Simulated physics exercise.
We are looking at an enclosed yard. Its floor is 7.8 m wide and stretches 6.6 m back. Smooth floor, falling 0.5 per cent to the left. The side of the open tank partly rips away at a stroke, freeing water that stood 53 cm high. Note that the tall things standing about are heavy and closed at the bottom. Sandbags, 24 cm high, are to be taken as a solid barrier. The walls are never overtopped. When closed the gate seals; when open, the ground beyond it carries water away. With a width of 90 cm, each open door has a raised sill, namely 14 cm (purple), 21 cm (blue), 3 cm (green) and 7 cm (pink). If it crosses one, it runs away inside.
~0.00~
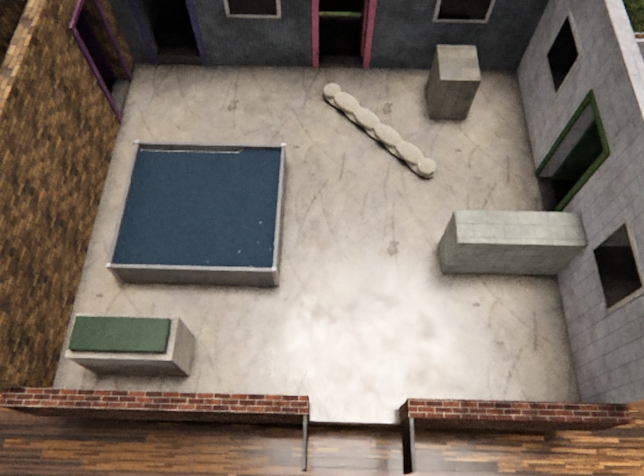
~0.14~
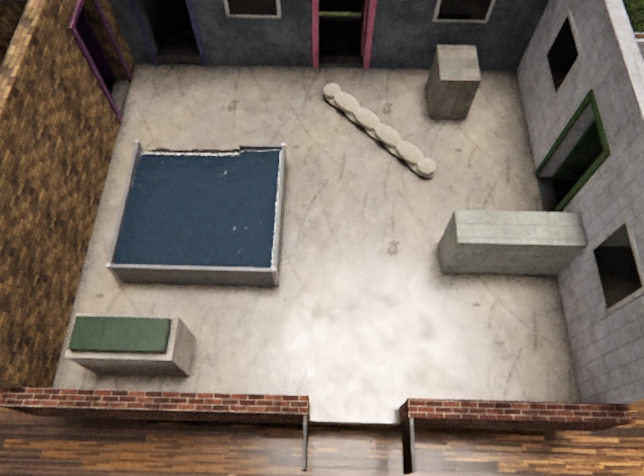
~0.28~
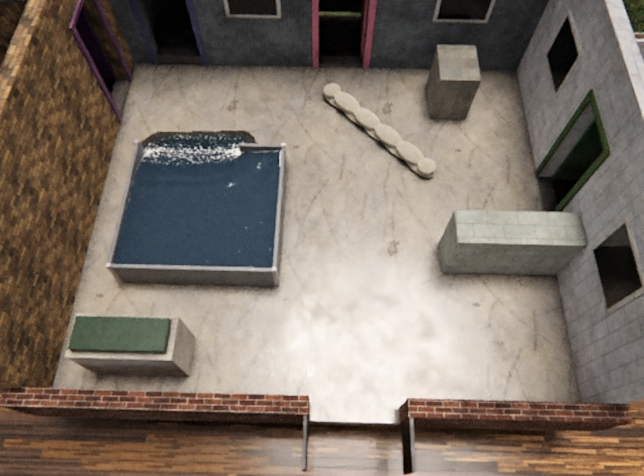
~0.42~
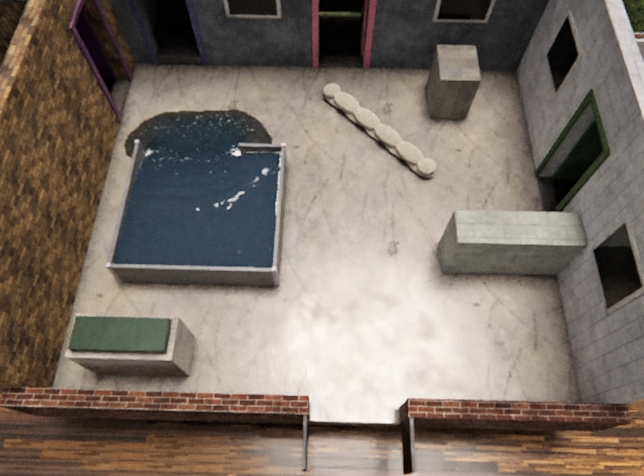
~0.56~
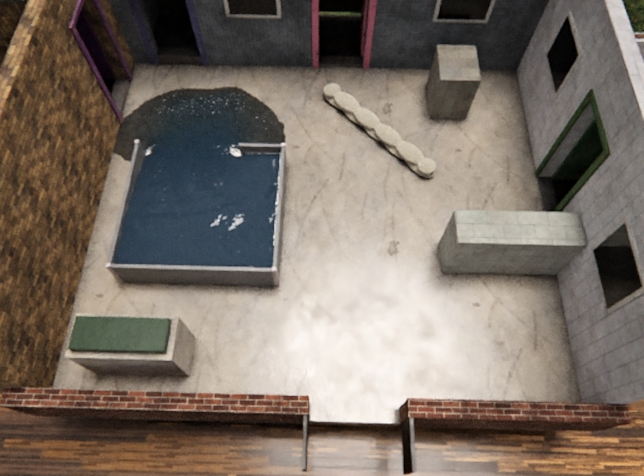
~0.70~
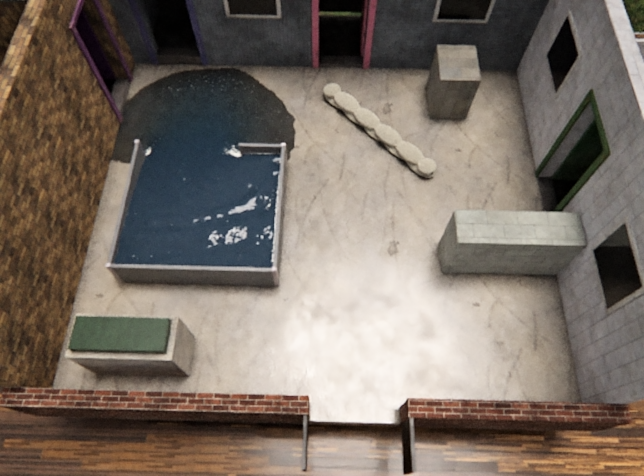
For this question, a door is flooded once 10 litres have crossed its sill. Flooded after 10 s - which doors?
At the end, the purple door tops the limit, the blue door tops the limit, the green door tops the limit, the pink door tops the limit.
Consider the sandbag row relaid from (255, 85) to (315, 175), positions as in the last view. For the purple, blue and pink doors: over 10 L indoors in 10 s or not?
In that case purple gets more than allowed, blue gets more than allowed, pink gets no more than allowed.
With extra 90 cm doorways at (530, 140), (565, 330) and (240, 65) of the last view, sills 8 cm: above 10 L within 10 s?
Result in order - not enough, not enough, more than that.
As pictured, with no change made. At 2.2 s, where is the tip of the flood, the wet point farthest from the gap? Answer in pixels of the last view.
Point: Roughly (384, 72).
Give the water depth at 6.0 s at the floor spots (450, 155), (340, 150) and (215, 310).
3, 6 and 0 cm.
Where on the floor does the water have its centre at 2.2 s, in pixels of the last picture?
I'd say somewhere around (203, 159).
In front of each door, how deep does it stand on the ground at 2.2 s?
Readings (cm): Purple = 27; blue = 38; green = 0; pink = 8.
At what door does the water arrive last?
Answer: The green door.
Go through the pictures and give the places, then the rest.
In the first frame, the open tank at (202, 204) is whole and still, 53 cm deep.
In the second frame, water pours out on the open tank's far side and has run 0.9 m, to a hidden place; typically 10 cm deep outside, 53 cm at the open tank's back.
In the third frame, the front is at a hidden place, 1.1 m from the gap on the open tank's far side; 1.2 m2 of floor is under water; 53 cm left at the back of the open tank.
In the fourth frame, water pours out on the open tank's far side and has run 1.4 m, to (146, 126); typically 8 cm deep outside, 53 cm at the open tank's back.
In the fifth frame, the front is at (236, 92), 1.9 m from the gap on the open tank's far side; 4.0 m2 of floor is under water; 53 cm left at the back of the open tank.
In the sixth frame, the front is at (235, 73), 2.3 m from the gap on the open tank's far side; 5.5 m2 of floor is under water; 52 cm left at the back of the open tank.
After 1.4 s water covers 20 % of the floor and is deepest (34 cm) near (135, 67); purple door 13 cm at the sill, 0 L in, blue door 32 cm at the sill, 5 L in, green door not reached, pink door not reached.
After 2.2 s water covers 20 % of the floor and is deepest (40 cm) near (130, 87); purple door 27 cm at the sill, 14 L in, blue door 38 cm at the sill, 46 L in, green door not reached, pink door 8 cm at the sill, 0 L in.
After 3.5 s water covers 30 % of the floor and is deepest (27 cm) near (127, 101); purple door 27 cm at the sill, 110 L in, blue door 26 cm at the sill, 117 L in, green door not reached, pink door 10 cm at the sill, 1 L in.
After 6.0 s water covers 65 % of the floor and is deepest (17 cm) near (51, 396); purple door 16 cm at the sill, 163 L in, blue door 15 cm at the sill, 125 L in, green door 3 cm at the sill, 0 L in, pink door 12 cm at the sill, 36 L in.
After 10.0 s water covers 90 % of the floor and is deepest (11 cm) near (51, 396); purple door 8 cm at the sill, 166 L in, blue door 8 cm at the sill, 125 L in, green door 7 cm at the sill, 38 L in, pink door 7 cm at the sill, 57 L in.
